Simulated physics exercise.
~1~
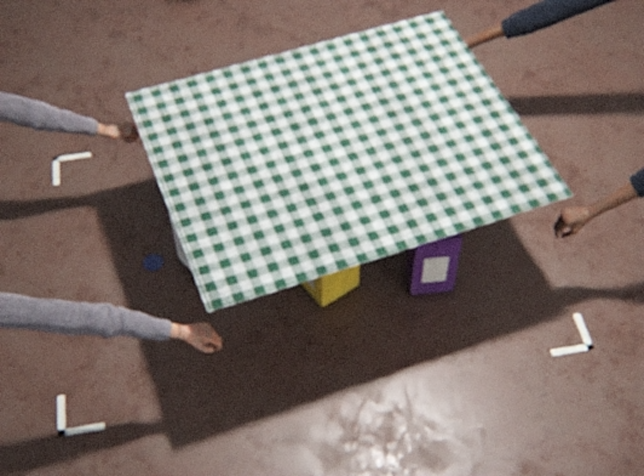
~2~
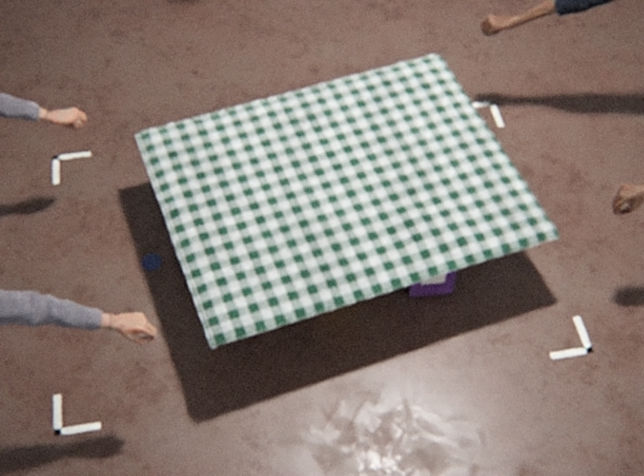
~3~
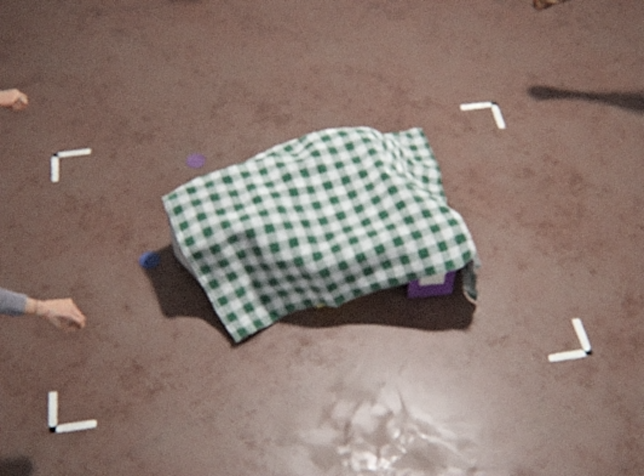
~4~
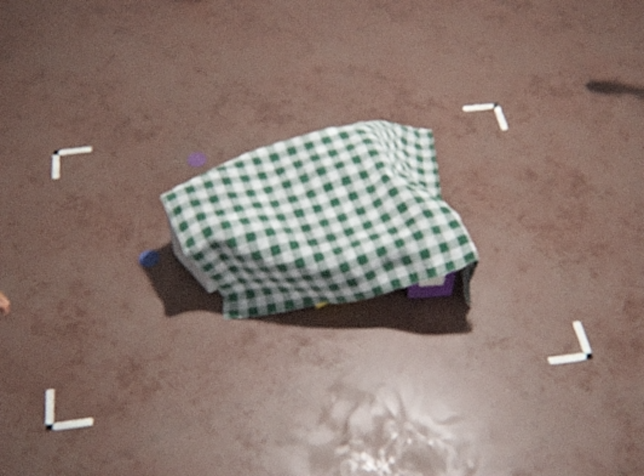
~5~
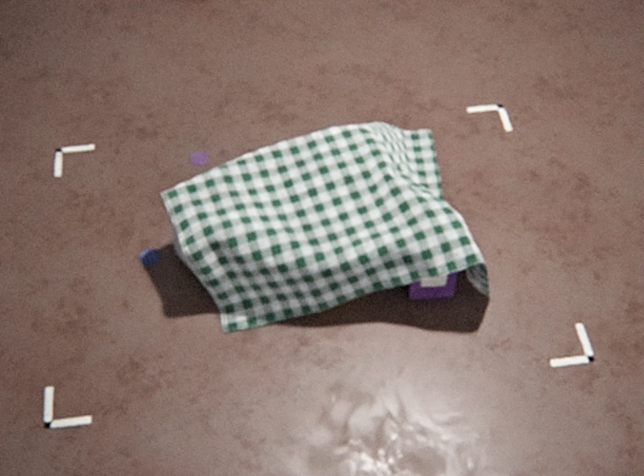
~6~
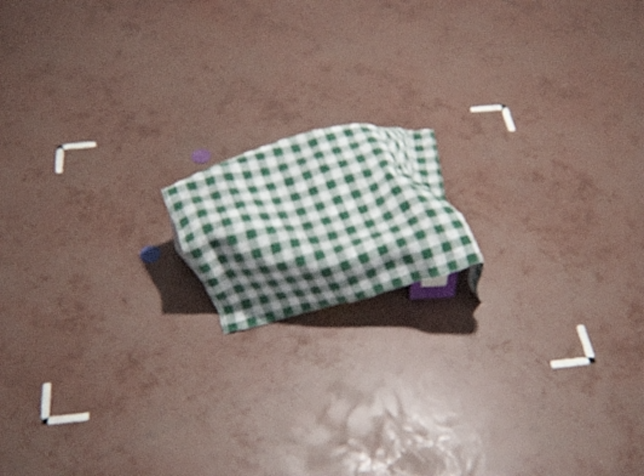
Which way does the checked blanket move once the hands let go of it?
The checked blanket moves down, settling over the boxes beneath it.
